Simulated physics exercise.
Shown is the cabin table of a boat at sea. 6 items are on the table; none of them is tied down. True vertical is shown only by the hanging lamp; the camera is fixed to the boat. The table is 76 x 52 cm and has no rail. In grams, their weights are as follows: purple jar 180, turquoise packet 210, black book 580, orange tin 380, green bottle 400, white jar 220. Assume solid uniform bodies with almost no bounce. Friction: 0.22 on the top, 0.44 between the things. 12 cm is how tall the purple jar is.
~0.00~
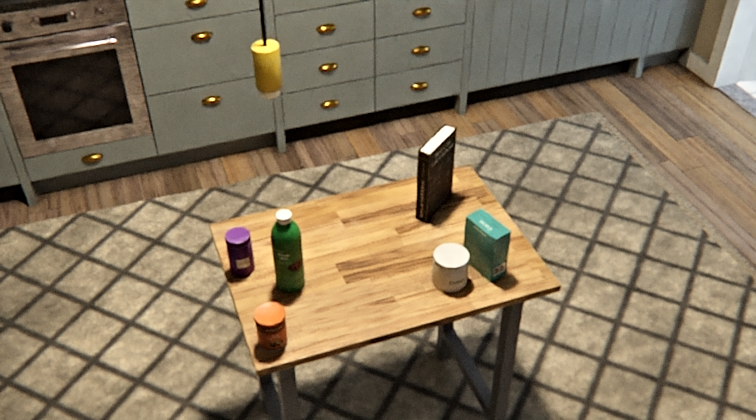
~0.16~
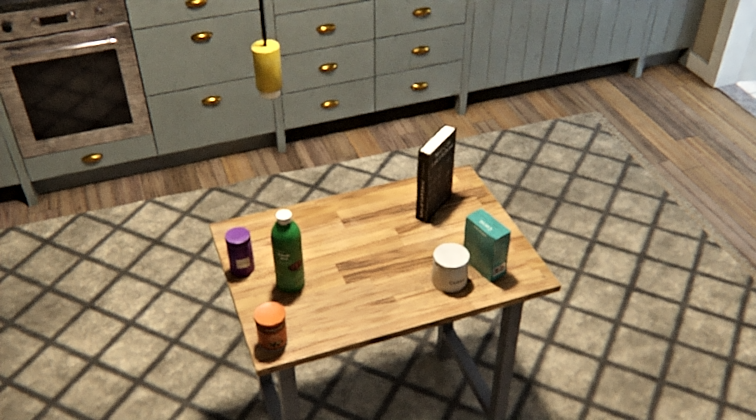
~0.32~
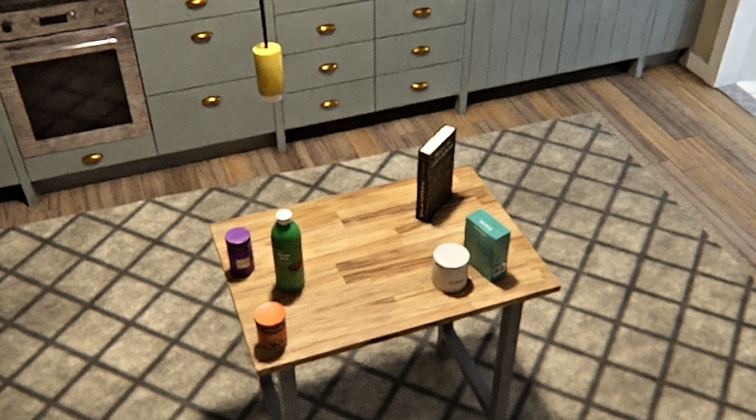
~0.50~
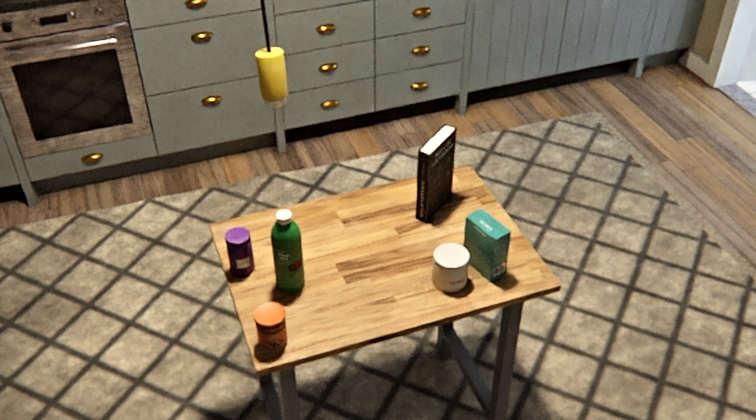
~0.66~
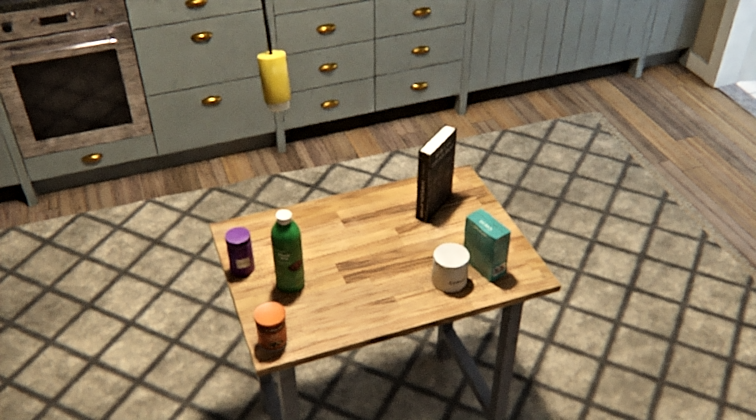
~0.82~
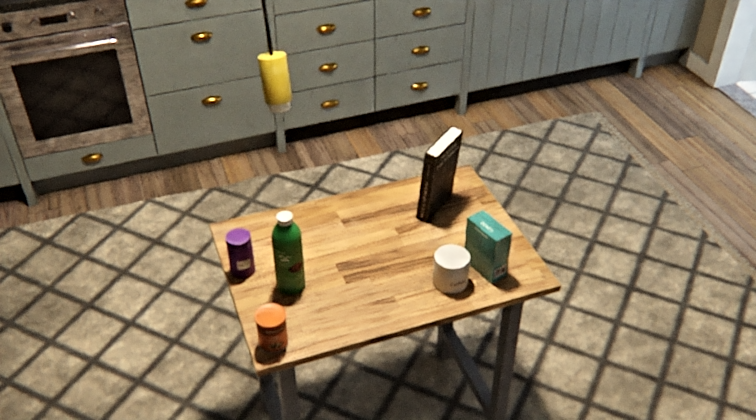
Hanging yellow lamp swinging slightly right above a wooden table of containers, then a black book tilting a little on its base.
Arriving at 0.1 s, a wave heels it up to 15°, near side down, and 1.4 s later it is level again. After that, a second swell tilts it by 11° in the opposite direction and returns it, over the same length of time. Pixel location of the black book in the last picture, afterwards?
Roughly (499, 234).
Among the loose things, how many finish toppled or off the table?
The number here is 1.
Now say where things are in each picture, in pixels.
The first frame shows boat level; black book (436, 174); purple jar (240, 252).
The second frame shows boat level; orange tin (271, 327); green bottle (287, 250).
The third frame shows boat heeled 3°, near side down; white jar (450, 268); purple jar (240, 252).
The fourth frame shows boat heeled 9°, near side down; turquoise packet (486, 245); orange tin (271, 327).
The fifth frame shows boat heeled 14°, near side down; green bottle (287, 250); white jar (450, 268).
The sixth frame shows boat heeled 15°, near side down; black book (439, 175) rocked 5° off its seat; purple jar (241, 253).
By 1.02 s, boat heeled 12°, near side down; black book rocked 34° off its seat near (457, 185); turquoise packet 3 cm from its spot; green bottle 3 cm from its spot.
By 1.12 s, boat heeled 9°, near side down; black book rocked 74° off its seat near (475, 210); turquoise packet 4 cm from its spot; green bottle 4 cm from its spot.
When it is over (3.4 s), lying over on the table, black book; the other 5 within 5 cm of the start. In the last view, black book near (498, 234).
